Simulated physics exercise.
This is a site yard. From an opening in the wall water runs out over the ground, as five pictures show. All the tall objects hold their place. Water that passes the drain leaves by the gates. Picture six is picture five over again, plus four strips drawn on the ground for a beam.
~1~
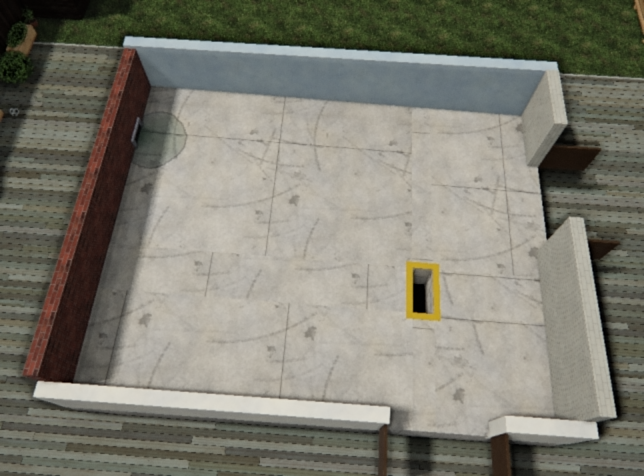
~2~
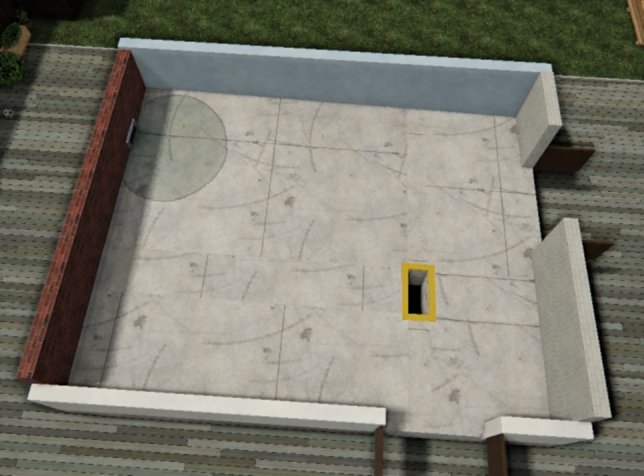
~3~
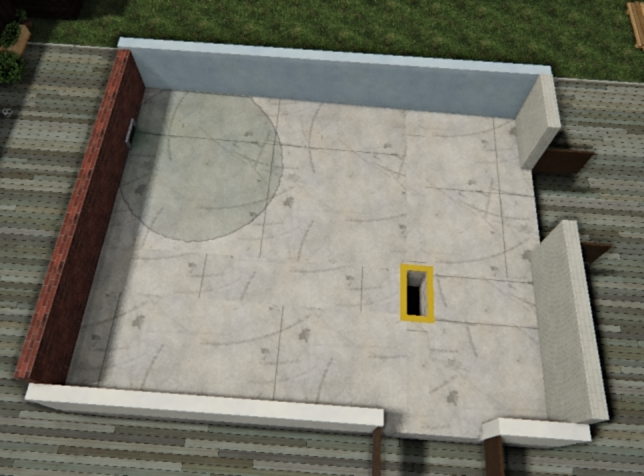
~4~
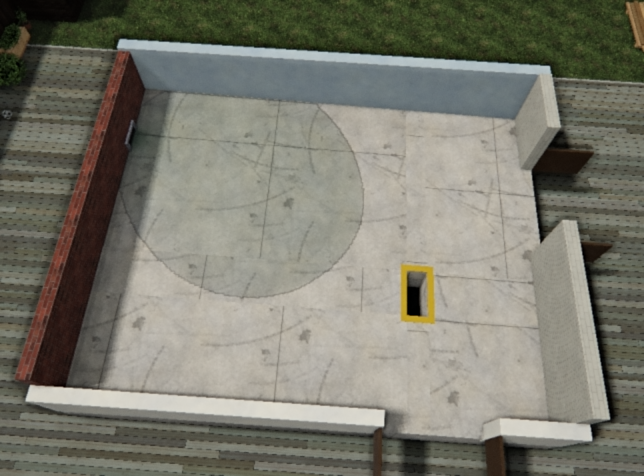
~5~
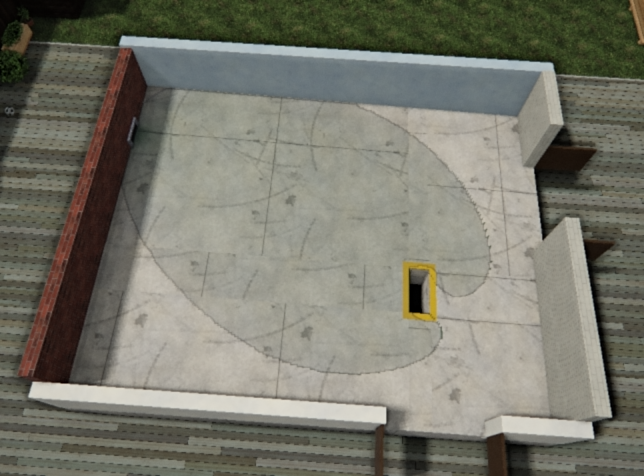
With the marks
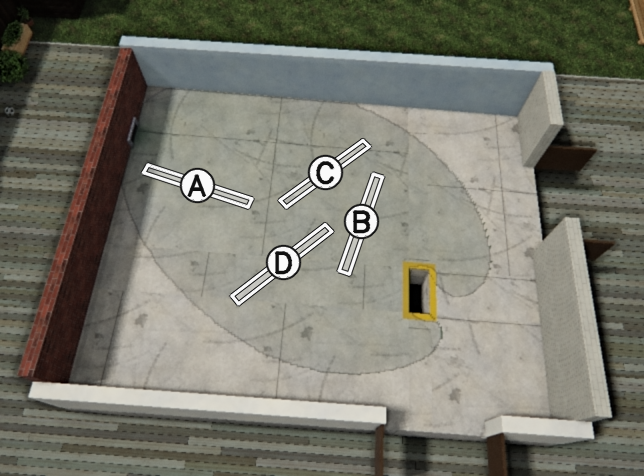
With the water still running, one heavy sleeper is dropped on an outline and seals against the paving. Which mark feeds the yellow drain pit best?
Spot A does it best.
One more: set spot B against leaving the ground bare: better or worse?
Worse.
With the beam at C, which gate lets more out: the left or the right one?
The right gate.
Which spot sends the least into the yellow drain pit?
B.
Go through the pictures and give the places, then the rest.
The first picture shows outfall at (136, 133); yellow drain pit at (423, 291); open gate at (436, 418); open gate at (531, 207); front seen at (167, 160), 2 % of the ground wet; yellow drain pit still dry.
The second picture shows front seen at (224, 145), 8 % of the ground wet; yellow drain pit still dry.
The third picture shows front seen at (272, 189), 17 % of the ground wet; yellow drain pit still dry.
The fourth picture shows front seen at (336, 260), 33 % of the ground wet; yellow drain pit still dry.
The fifth picture shows front seen at (480, 274), 56 % of the ground wet; yellow drain pit taking water.
On the marked copy, A from (145, 168) to (249, 202); B from (344, 272) to (377, 175); C from (283, 203) to (366, 143); D from (235, 299) to (328, 228).
With A, about 21 % of the stream goes into the yellow drain pit, about 75 % out by the gates.
With B, about 2 % of the stream goes into the yellow drain pit, about 93 % out by the gates.
With C, about 15 % of the stream goes into the yellow drain pit, about 78 % out by the gates.
With D, about 10 % of the stream goes into the yellow drain pit, about 85 % out by the gates.
